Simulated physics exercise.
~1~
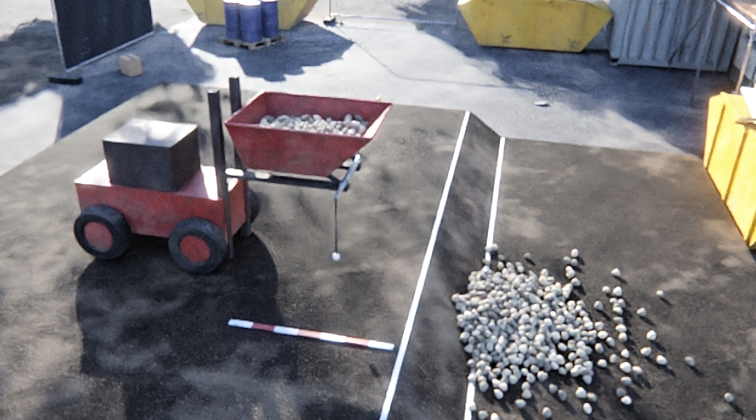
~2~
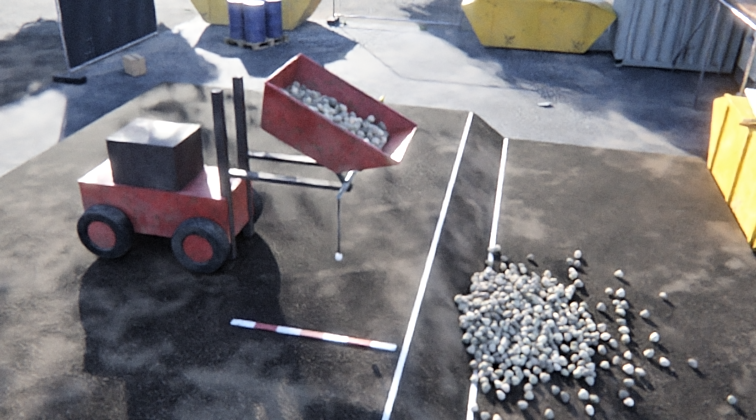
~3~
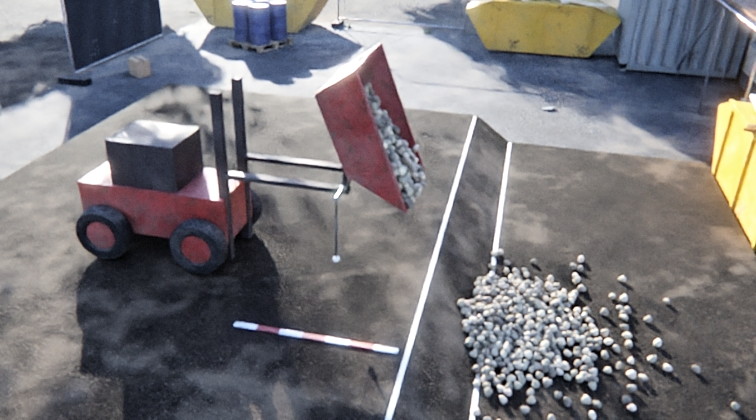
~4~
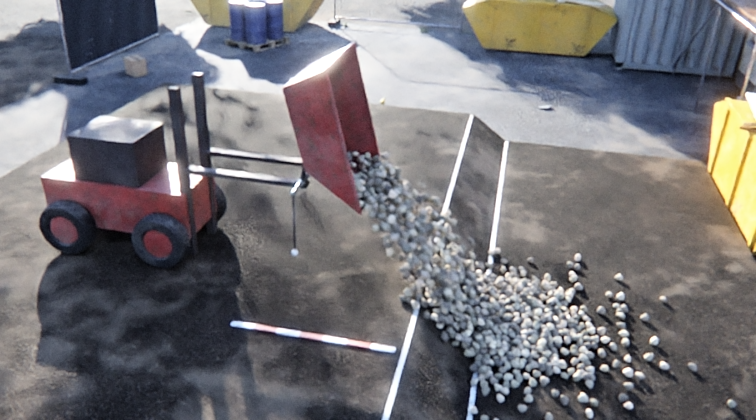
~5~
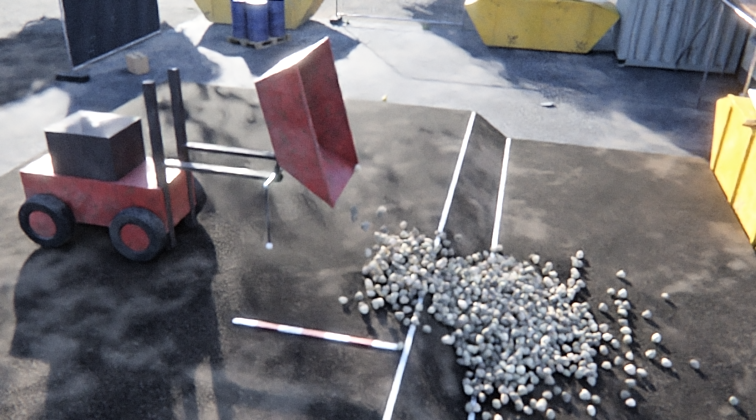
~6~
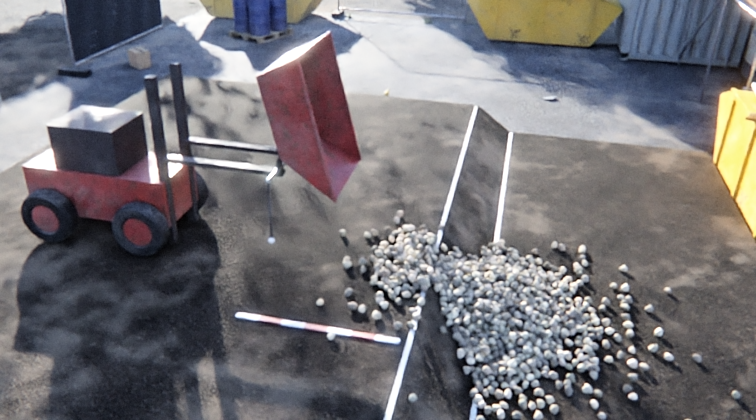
A red forklift tipped its skip forward and rolled back to the left as pale rounded stones poured out across the top of a bank and down toward the earlier heap, leaving the skip empty and steeply tilted above a spread-out pile.
